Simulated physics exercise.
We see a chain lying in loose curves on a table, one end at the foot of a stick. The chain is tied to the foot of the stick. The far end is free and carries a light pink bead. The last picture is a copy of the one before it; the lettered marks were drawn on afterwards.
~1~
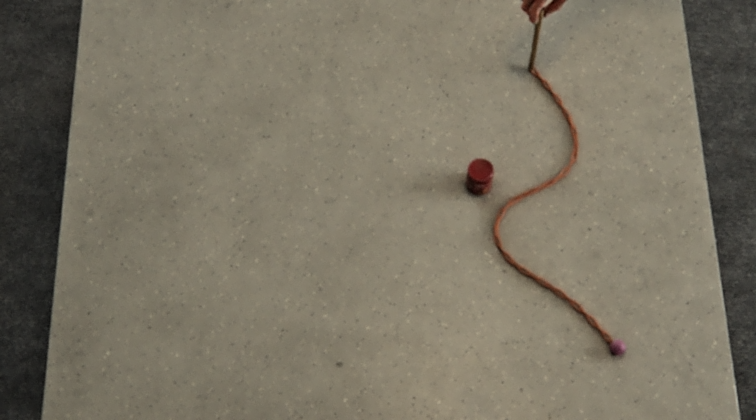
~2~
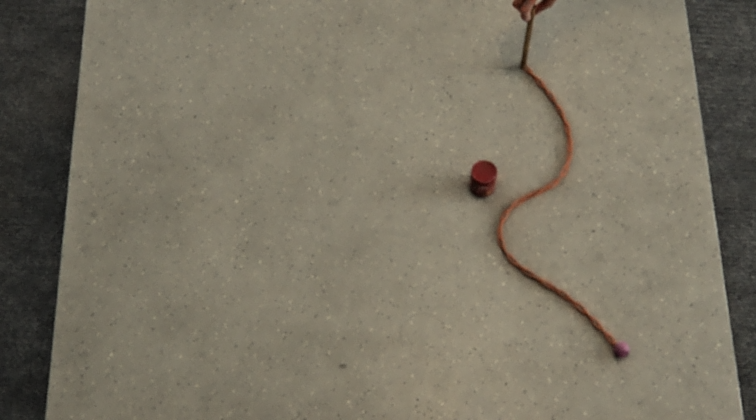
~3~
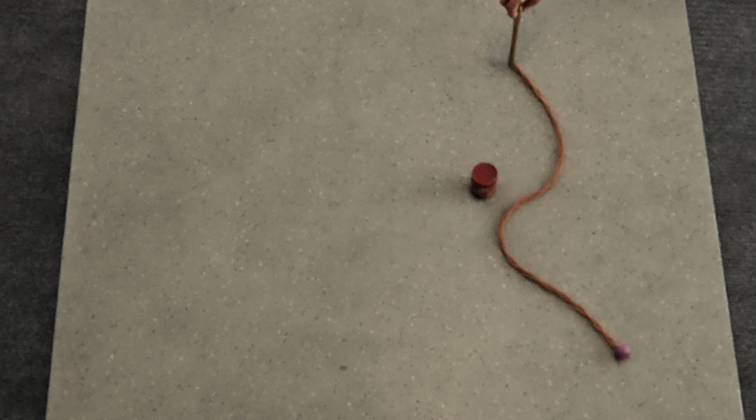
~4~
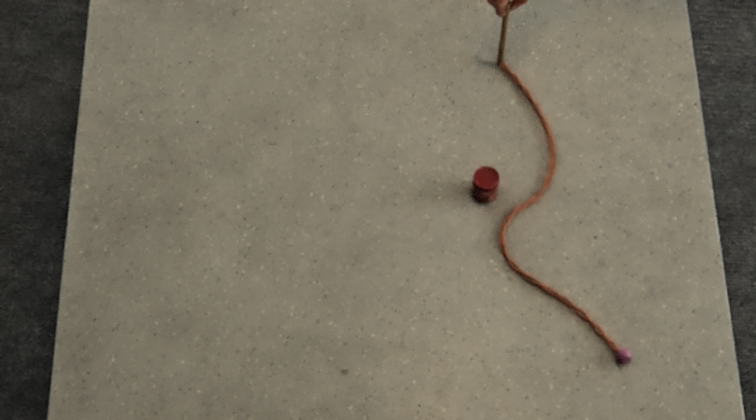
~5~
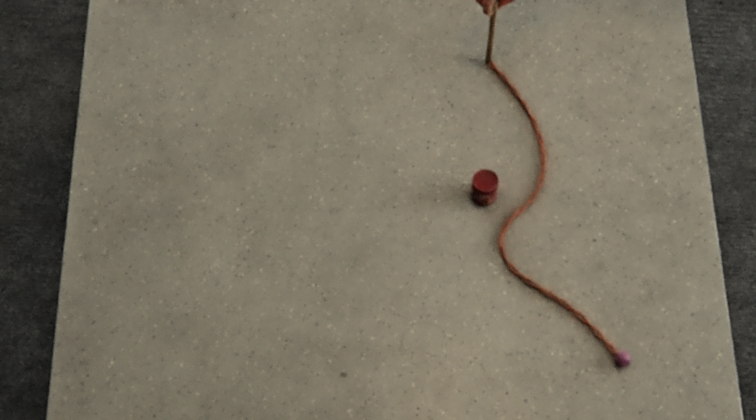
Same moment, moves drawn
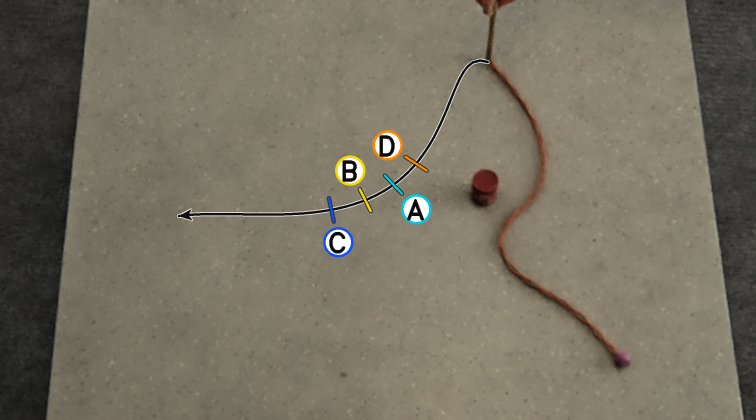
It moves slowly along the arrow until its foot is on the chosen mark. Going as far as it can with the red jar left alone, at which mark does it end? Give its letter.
B.
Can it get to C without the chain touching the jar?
No.
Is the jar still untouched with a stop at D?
Yes.
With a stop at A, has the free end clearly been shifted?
By then, no.
On the marked copy, A at (393, 185); B at (365, 200); C at (331, 210); D at (416, 164); the route from (488, 62) via (376, 195) to (179, 216).
Following B. Soon after the start, foot of the stick (448, 106), middle of the chain (515, 218), free end (622, 359).
Later, foot of the stick (416, 164), middle of the chain (515, 218), free end (622, 359).
In the end, foot of the stick (365, 201), middle of the chain (515, 218), free end (622, 359); nothing has been touched.
As for the rest, A is safe but short; C brings the chain against the jar; D is safe but short.
